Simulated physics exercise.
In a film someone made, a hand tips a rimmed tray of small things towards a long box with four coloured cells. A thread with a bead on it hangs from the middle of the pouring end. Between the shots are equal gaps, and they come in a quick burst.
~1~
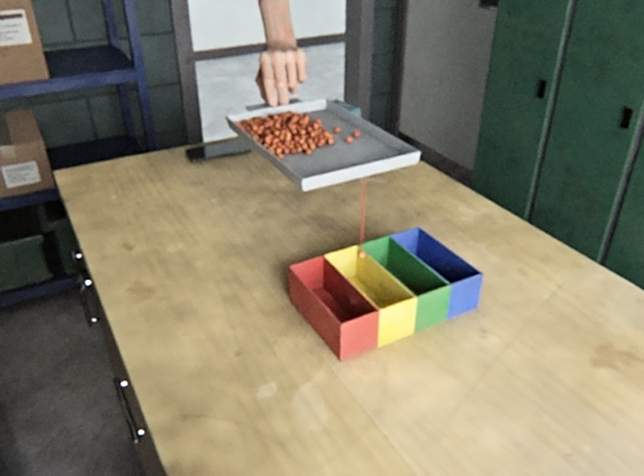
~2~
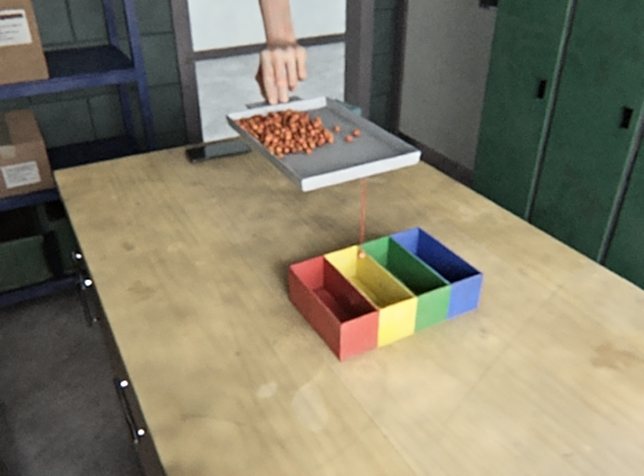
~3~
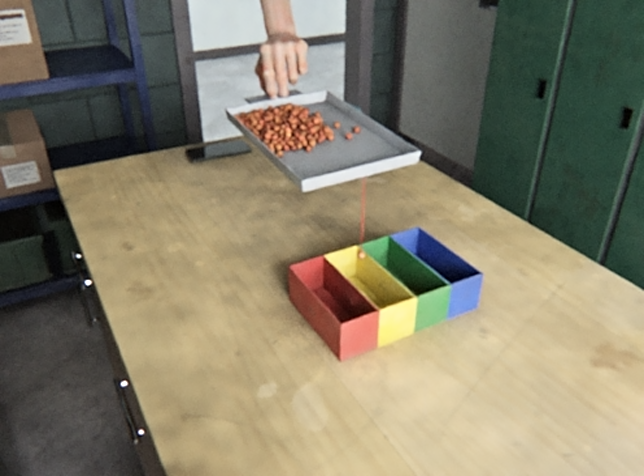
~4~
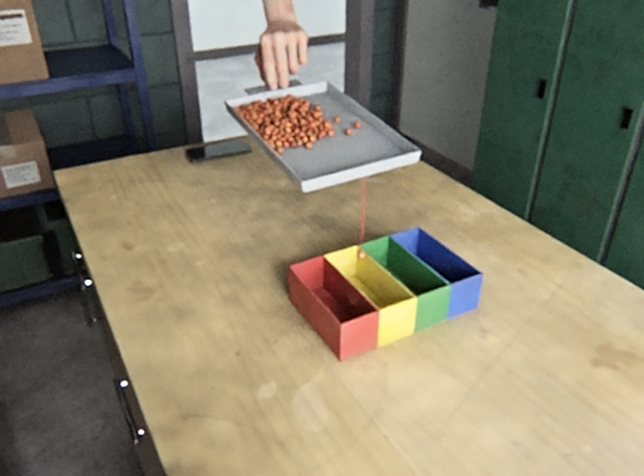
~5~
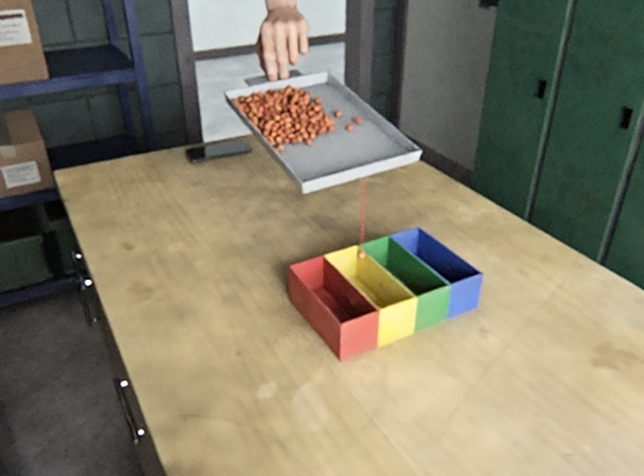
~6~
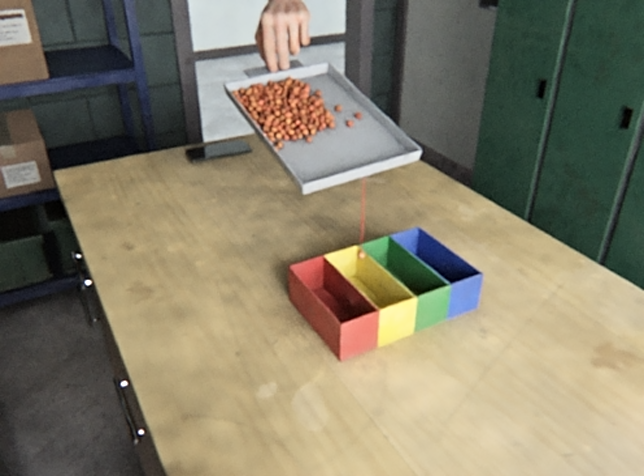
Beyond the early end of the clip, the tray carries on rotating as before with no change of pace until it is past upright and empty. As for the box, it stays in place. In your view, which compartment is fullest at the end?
Fullest: The red compartment.
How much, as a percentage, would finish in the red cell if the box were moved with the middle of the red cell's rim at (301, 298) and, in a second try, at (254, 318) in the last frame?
30 %, 0 %.
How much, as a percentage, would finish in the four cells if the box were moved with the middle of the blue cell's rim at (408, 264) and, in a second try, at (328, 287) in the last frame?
First 100 %, then 70 %.
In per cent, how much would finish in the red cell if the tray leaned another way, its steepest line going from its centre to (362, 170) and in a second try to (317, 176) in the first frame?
For the first aim it is 30 in a hundred, for the second 70 in a hundred.
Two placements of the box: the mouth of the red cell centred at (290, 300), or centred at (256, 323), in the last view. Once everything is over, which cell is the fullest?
It would be the yellow one the first time and green the second time.
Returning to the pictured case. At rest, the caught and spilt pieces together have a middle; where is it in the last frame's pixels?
Near (345, 328).
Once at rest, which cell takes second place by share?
Second: That yellow cell.
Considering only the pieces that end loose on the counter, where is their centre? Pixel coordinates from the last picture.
Centre: Roughly (308, 360).
Soon, tray tipped steeply; nearly all on the tray; a stray few in the red cell; a stray few in the yellow cell; a small part falling or outside the box.
A while on, tray tipped right over; most on the tray; a small part in the red cell; a stray few in the yellow cell; a stray few falling or outside the box.
Towards the end, tray tipped past a quarter turn; about half in the red cell; about a quarter in the yellow cell; a stray few in the green cell; about a quarter falling or outside the box.
Finally, tray tipped past a quarter turn; about half in the red cell; about a quarter in the yellow cell; a stray few in the green cell; none in the blue cell; about a quarter outside the box.
